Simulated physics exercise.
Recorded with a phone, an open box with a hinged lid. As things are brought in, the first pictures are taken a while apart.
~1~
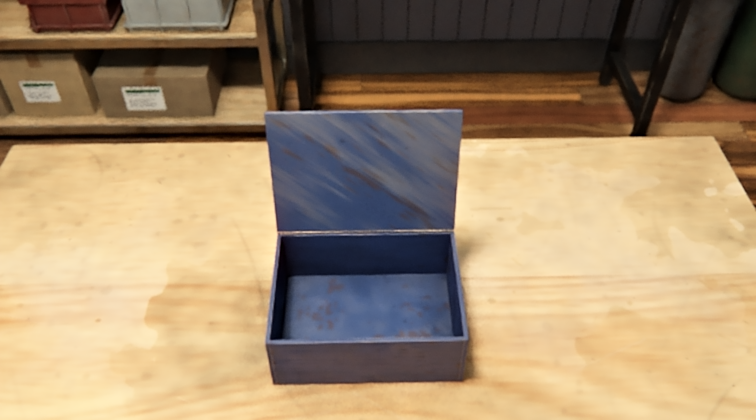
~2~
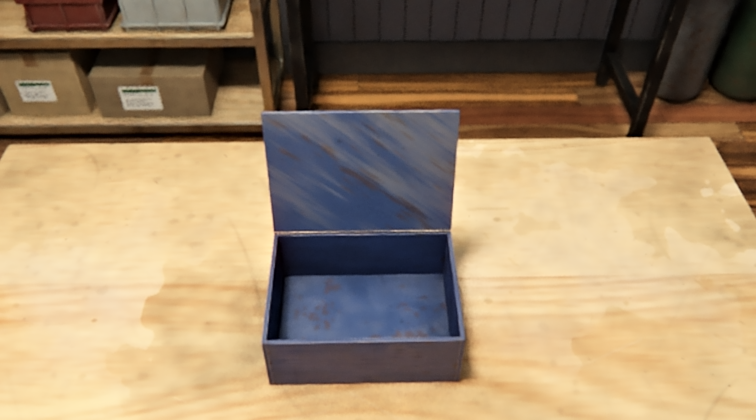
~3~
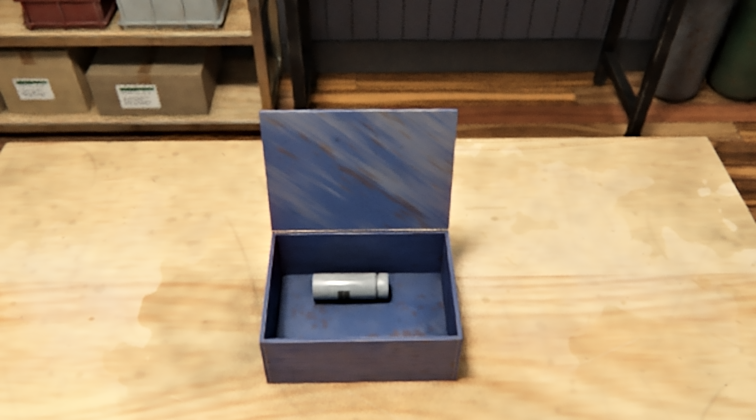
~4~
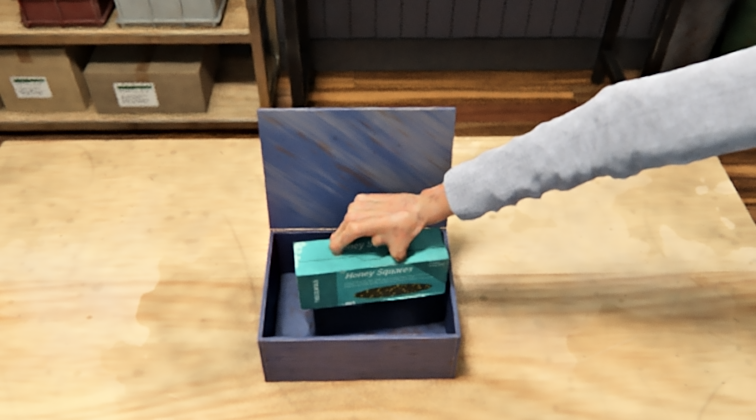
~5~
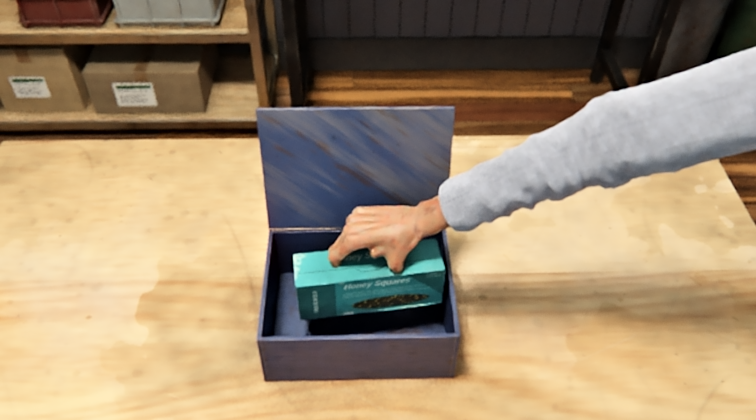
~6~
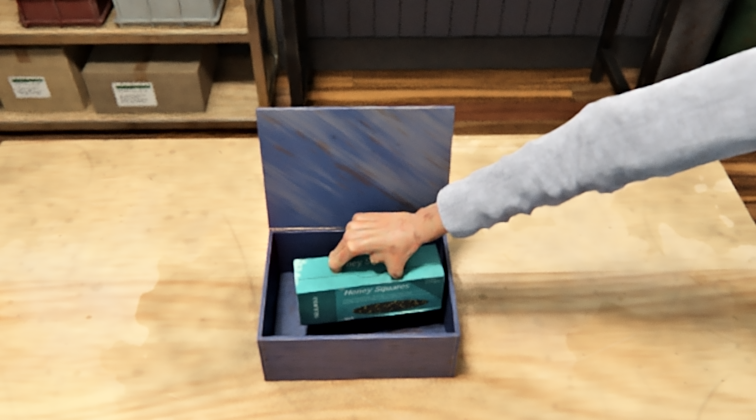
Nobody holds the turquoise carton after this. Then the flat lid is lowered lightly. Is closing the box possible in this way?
Yes. My guess is the lid comes to rest fully.
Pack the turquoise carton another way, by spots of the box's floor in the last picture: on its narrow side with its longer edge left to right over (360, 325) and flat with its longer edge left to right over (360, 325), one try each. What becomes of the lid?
The lid settles down with the first placement and settles down with the second.
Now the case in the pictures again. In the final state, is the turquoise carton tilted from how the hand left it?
At the finish it holds its orientation.
Then, 1.40 s after the last picture, lid 72° above the rim; turquoise carton slid a little near (372, 308); grey shaker rolled a little.
Then, 2.00 s after the last picture, lid 19° above the rim; turquoise carton slid a little near (372, 308); grey shaker rolled a little.
At rest, lid shut; moved from the start, turquoise carton; grey shaker in place. Seen from the same camera at the end, turquoise carton near (372, 308).
